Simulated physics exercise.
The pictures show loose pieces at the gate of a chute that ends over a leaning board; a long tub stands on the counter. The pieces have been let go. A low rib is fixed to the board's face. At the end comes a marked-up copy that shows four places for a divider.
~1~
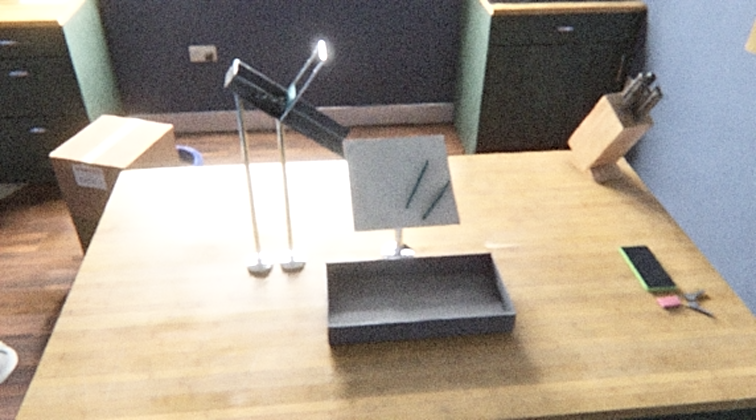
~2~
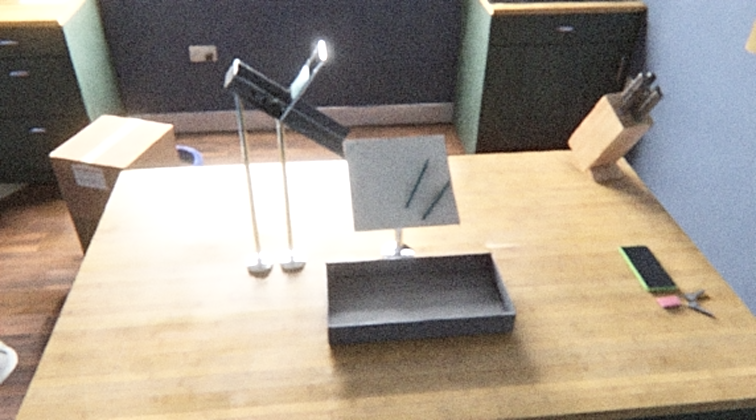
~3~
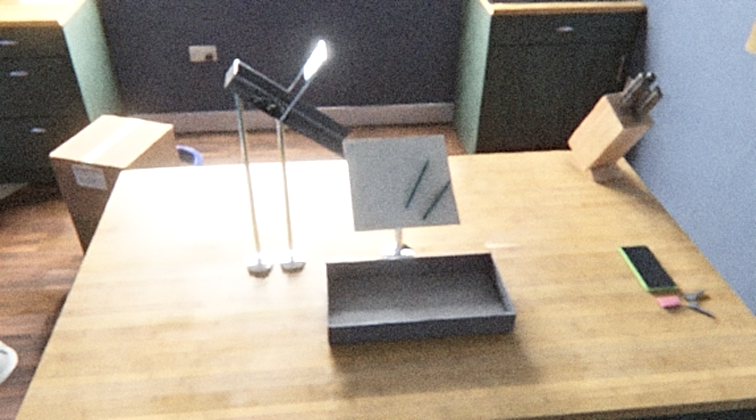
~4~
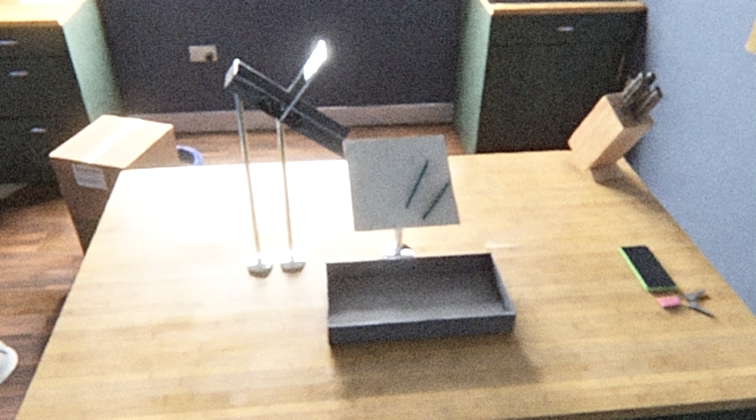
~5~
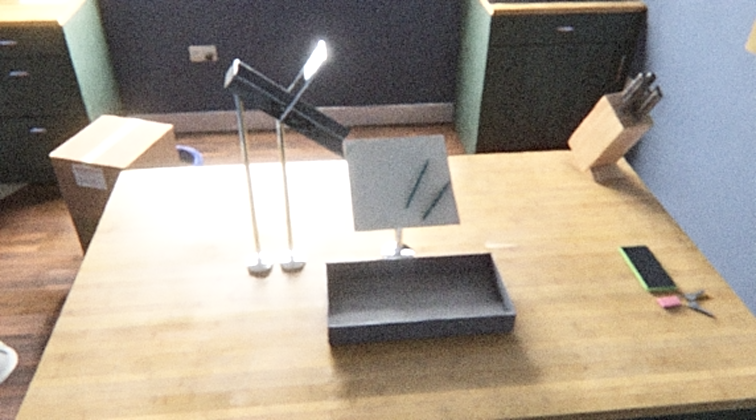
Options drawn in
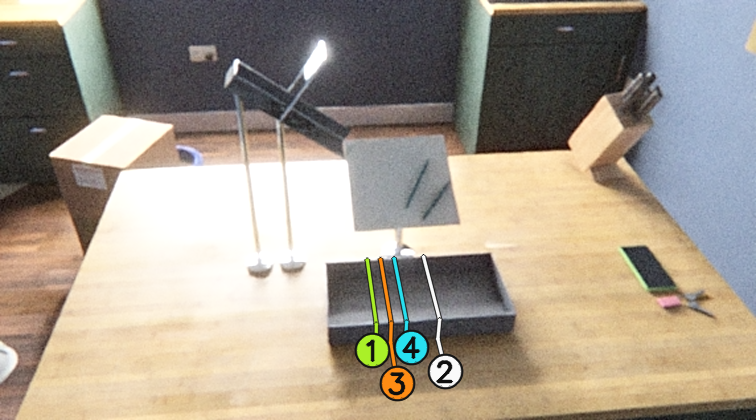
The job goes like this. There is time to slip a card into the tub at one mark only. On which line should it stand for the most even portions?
I would pick line 4.
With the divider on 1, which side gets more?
Right.
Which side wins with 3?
The right side.
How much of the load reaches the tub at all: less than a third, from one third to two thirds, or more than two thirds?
About that: More than two thirds.
On the marked copy, line 1 crosses the front rim at (376, 323); line 2 crosses the front rim at (439, 318); line 3 crosses the front rim at (391, 322); line 4 crosses the front rim at (406, 321).
With 1, of what is caught, none on the left of the divider, all on the right.
With 2, of what is caught, nearly all on the left of the divider, a stray few on the right.
With 3, of what is caught, a small part on the left of the divider, nearly all on the right.
With 4, of what is caught, about a quarter on the left of the divider, about two thirds on the right.
